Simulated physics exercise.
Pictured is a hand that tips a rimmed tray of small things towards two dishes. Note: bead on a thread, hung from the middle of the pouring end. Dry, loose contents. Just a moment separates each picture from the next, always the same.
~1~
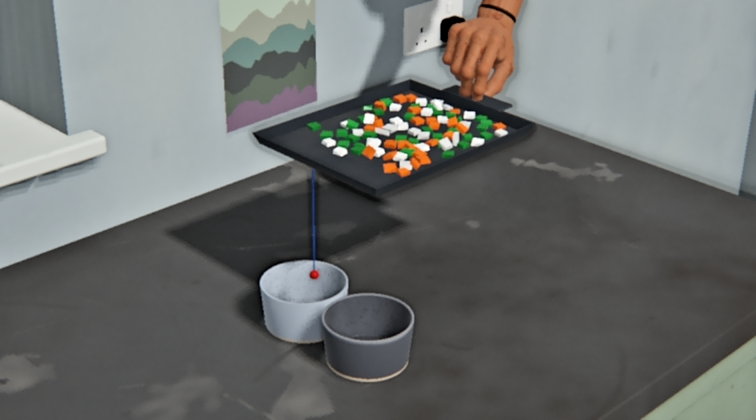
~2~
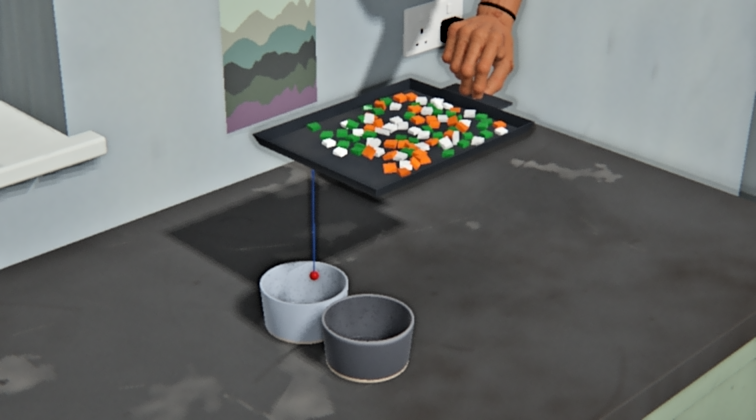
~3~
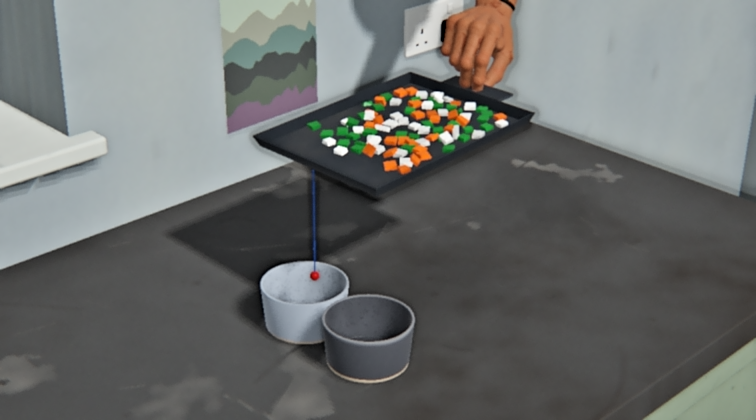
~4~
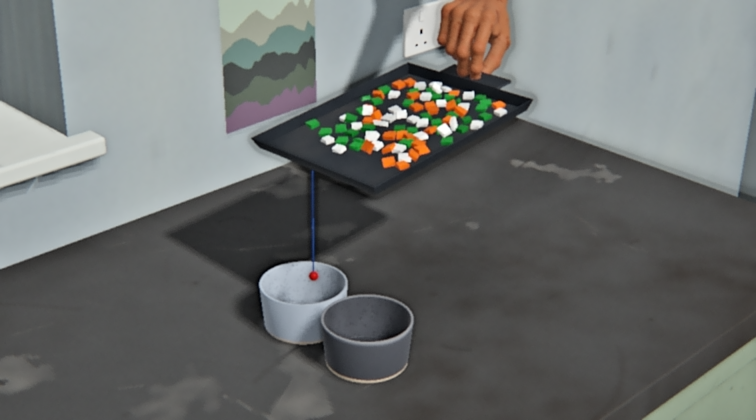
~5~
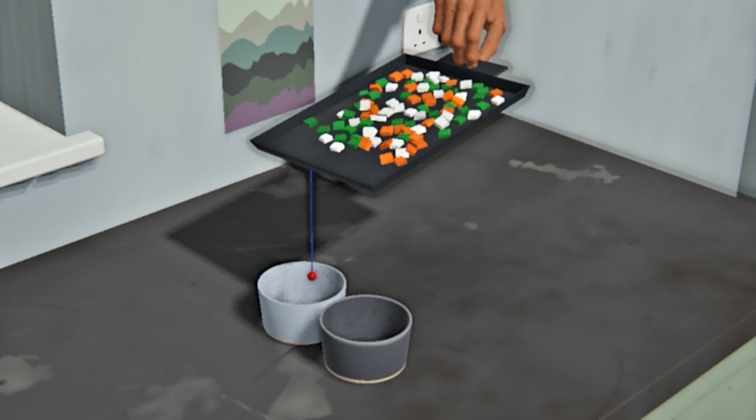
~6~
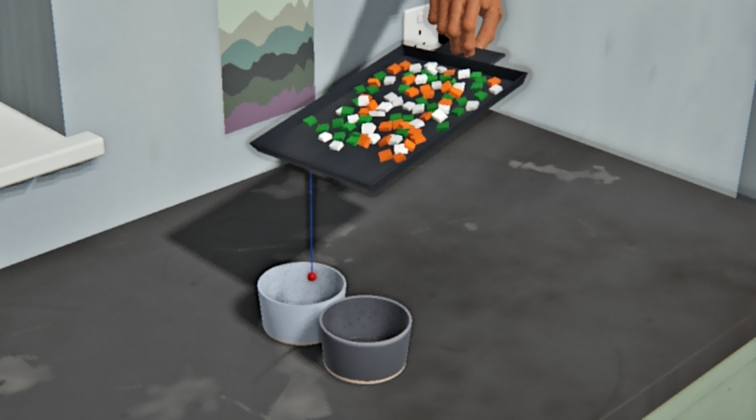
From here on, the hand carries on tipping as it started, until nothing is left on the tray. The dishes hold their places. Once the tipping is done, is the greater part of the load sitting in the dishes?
Between them the dishes get the lesser amount.
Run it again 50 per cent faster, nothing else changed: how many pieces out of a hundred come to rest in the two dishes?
Estimate: Some 10%.
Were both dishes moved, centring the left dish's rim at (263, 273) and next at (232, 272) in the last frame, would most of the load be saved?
For the earlier try a larger portion is kept, for the later one a larger portion.
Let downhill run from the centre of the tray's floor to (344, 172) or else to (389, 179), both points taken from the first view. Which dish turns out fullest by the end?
I'd say the one to the right first, then the one to the right.
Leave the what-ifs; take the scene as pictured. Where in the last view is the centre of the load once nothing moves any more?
The centre comes to rest close to (244, 308).
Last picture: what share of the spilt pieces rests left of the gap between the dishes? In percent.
Close to 100 per cent of the spill, I think.
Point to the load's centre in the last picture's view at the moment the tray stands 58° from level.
Around (281, 154).
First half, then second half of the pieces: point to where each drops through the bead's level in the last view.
Roughly at (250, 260) first, and then at (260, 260).
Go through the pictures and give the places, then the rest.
The first frame shows corners of the pouring end (260, 133) and (377, 185), level; middle of the load (414, 132), mosaic tiles; left dish (272, 314); right dish (335, 352); bead on its thread (314, 275).
The second frame shows corners of the pouring end (259, 134) and (376, 186), level; middle of the load (414, 131).
The third frame shows corners of the pouring end (260, 135) and (376, 185), tipped barely, lowest at the left corner; middle of the load (415, 126).
The fourth frame shows corners of the pouring end (258, 137) and (374, 184), tipped a little, lowest at the left corner; middle of the load (413, 119).
The fifth frame shows corners of the pouring end (256, 139) and (372, 182), tipped a little, lowest at the left corner; middle of the load (410, 112).
The sixth frame shows corners of the pouring end (256, 142) and (371, 181), tipped clearly, lowest at the left corner; middle of the load (409, 106); left dish (269, 316); right dish (332, 353).
Just after the last frame, tray tipped steeply; the larger part on the tray; roughly a quarter in the air.
A moment on, tray tipped right over; roughly a quarter in the left dish; roughly two thirds outside both; about a tenth in the air.
Further on, tray tipped past a quarter turn; roughly a quarter in the left dish; the larger part outside both.
When it is over, tray tipped past a quarter turn; not one in the right dish; roughly a quarter in the left dish; the larger part outside both.
